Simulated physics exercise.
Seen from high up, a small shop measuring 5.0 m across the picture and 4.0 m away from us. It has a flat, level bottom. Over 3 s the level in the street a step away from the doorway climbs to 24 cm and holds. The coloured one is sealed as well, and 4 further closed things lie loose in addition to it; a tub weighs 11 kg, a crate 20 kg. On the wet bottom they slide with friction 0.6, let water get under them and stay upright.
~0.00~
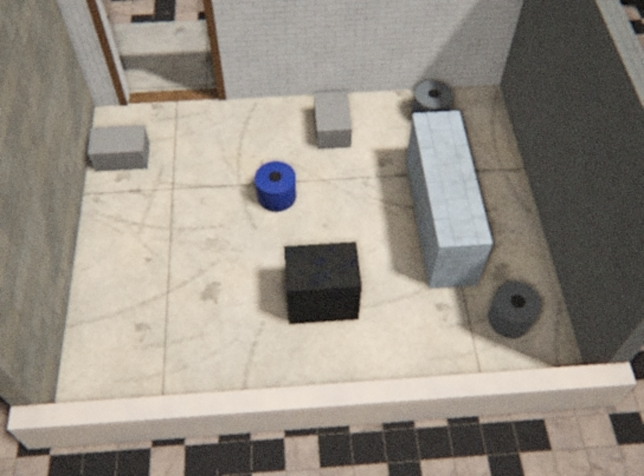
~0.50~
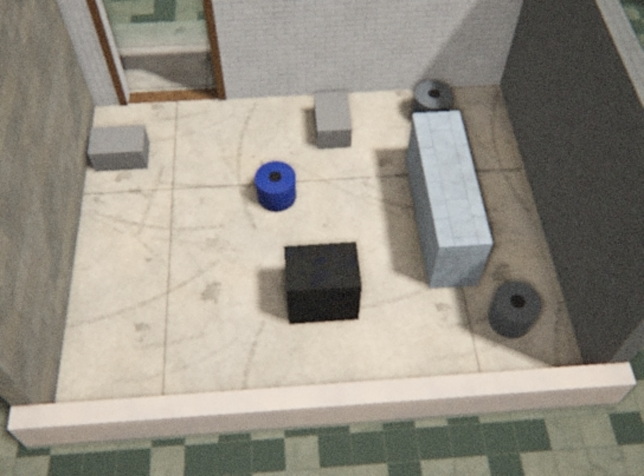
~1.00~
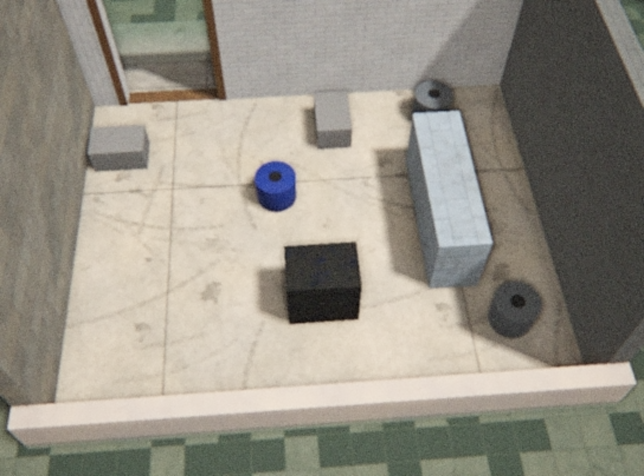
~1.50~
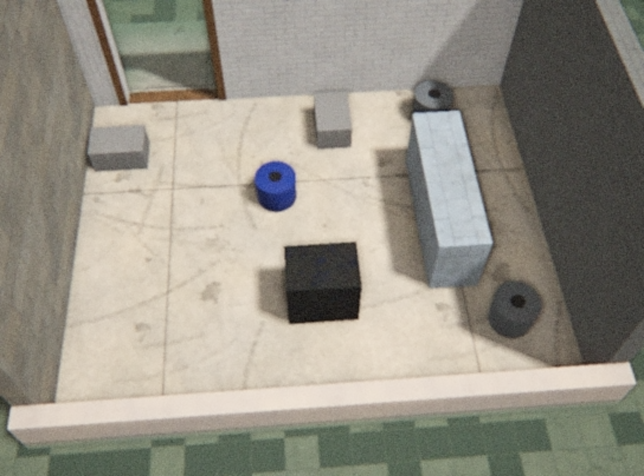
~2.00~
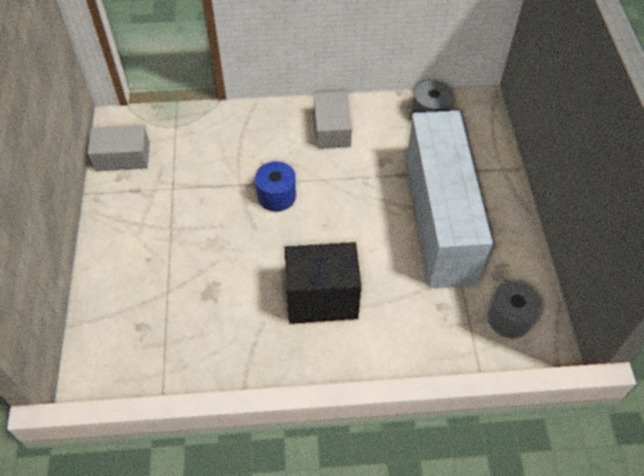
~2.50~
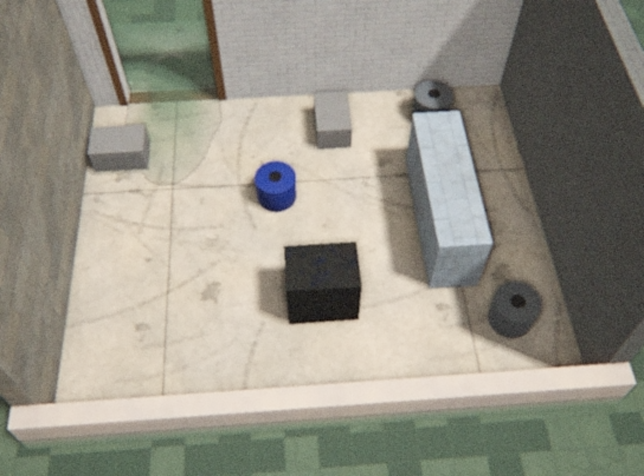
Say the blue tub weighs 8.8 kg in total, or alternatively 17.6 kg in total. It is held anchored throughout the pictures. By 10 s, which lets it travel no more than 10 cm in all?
Only heavy ballast does the job.
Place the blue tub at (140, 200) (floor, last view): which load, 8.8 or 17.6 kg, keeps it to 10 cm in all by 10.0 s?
No load works.
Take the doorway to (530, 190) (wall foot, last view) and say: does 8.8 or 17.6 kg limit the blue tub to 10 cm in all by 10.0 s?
Okay, so the light mass does it.
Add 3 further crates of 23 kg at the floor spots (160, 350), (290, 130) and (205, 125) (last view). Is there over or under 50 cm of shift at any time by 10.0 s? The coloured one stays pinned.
Listed in turn, they go over the bar, beneath the bar, over the bar.
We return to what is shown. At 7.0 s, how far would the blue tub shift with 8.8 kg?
Displacement near 40 cm.
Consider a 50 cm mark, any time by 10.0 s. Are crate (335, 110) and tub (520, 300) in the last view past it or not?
In turn: Below, beyond.
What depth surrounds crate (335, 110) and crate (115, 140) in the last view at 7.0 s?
Depth approx. 1 cm / 16 cm.
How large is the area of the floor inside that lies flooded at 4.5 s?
I'd estimate close to 9.5 m2.
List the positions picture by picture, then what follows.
In the first frame, the blue tub at (275, 177), on the bottom; 0.0 m2 under water; 0 of 5 have shifted.
In the second frame, the blue tub at (275, 177) rests on the ground; 0.0 m2 under water; 0 of 5 have shifted.
In the third frame, the blue tub at (275, 177) rests on the ground; water covers 0.0 m2; 0 of 5 have shifted.
In the fourth frame, the blue tub at (275, 177), on the bottom; 0.0 m2 under water; 0 of 5 have shifted.
In the fifth frame, the blue tub at (275, 177) rests on the ground; 0.3 m2 under water; 0 of 5 have shifted.
In the sixth frame, the blue tub at (275, 177), on the bottom; water covers 1.0 m2; 0 of 5 have shifted.
After 3.5 s the blue tub would be 0 cm from its start with 8.8 kg and 0 cm from its start with 17.6 kg; 2 cm of water round it then.
After 4.5 s the blue tub would be 15 cm from its start with 8.8 kg and 0 cm from its start with 17.6 kg; 5 cm of water round it then.
After 7.0 s the blue tub would be 40 cm from its start with 8.8 kg and 0 cm from its start with 17.6 kg; 4 cm of water round it then.
After 10.0 s the blue tub would be 96 cm from its start with 8.8 kg and 0 cm from its start with 17.6 kg; 7 cm of water round it then.
